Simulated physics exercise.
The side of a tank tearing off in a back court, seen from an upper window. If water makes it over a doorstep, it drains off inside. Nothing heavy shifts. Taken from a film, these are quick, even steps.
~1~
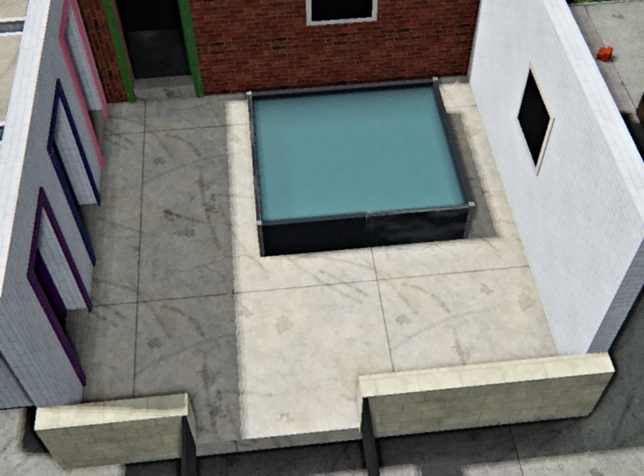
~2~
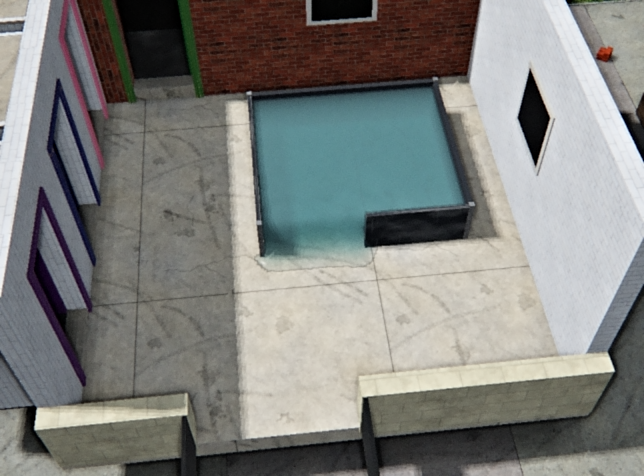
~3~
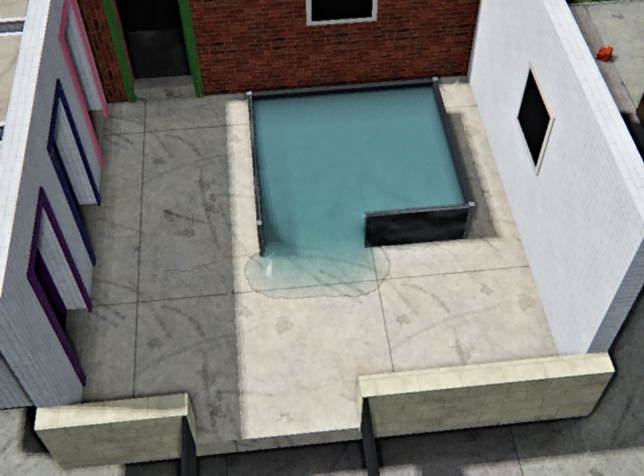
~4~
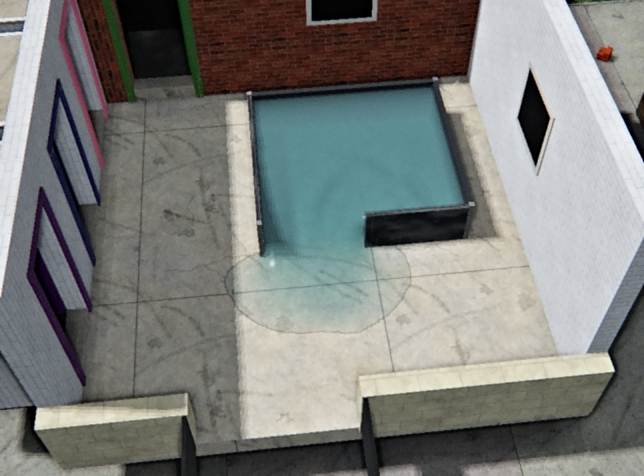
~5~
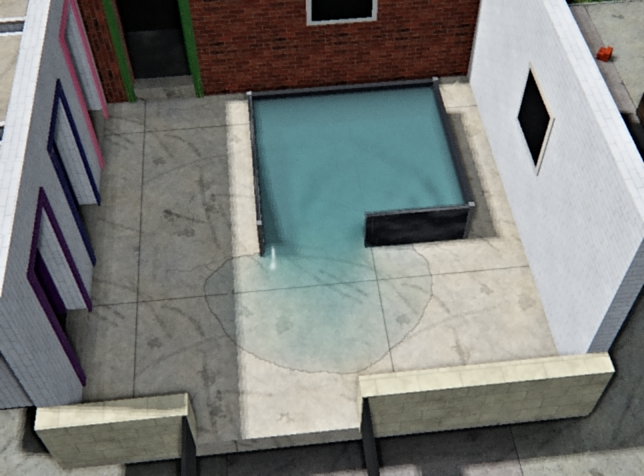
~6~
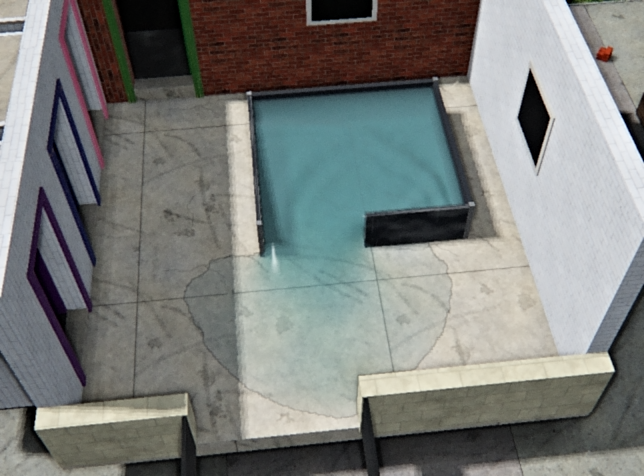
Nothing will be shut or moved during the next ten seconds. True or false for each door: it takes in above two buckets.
The blue door, false; the green door, false; the pink door, false; the purple door, false.
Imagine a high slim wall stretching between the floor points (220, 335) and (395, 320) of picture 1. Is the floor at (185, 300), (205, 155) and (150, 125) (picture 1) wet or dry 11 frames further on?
Point by point: First submerged, second not reached, third not reached.
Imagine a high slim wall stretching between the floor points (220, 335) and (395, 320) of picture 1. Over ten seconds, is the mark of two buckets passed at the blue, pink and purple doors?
Record - blue: Above the line; pink: Below the line; purple: Above the line.
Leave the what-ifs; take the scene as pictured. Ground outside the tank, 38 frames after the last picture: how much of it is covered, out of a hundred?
It comes out near 90 percent.
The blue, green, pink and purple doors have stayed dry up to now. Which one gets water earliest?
The purple door.
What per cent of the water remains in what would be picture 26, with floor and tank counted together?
Around 78 in a hundred.
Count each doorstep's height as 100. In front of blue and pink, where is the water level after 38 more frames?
I'd put it at close to 40 and 10 per cent.
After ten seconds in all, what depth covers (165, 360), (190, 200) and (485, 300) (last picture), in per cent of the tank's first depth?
The three come to near 8, 4 and 6 per cent respectively.
A moment on, water covers 30 % of the floor; the blue door not reached, the green door not reached, the pink door not reached, the purple door not reached.
Next, water covers 40 % of the floor; the blue door not reached, the green door not reached, the pink door not reached, the purple door wet at the sill, nothing in.
Then, water covers 50 % of the floor; the blue door not reached, the green door not reached, the pink door not reached, the purple door under two buckets in.
Later, water covers 90 % of the floor; the blue door wet at the sill, nothing in, the green door wet at the sill, nothing in, the pink door wet at the sill, nothing in, the purple door under two buckets in.
In the end, water covers 95 % of the floor; the blue door wet at the sill, nothing in, the green door wet at the sill, nothing in, the pink door wet at the sill, nothing in, the purple door under two buckets in.
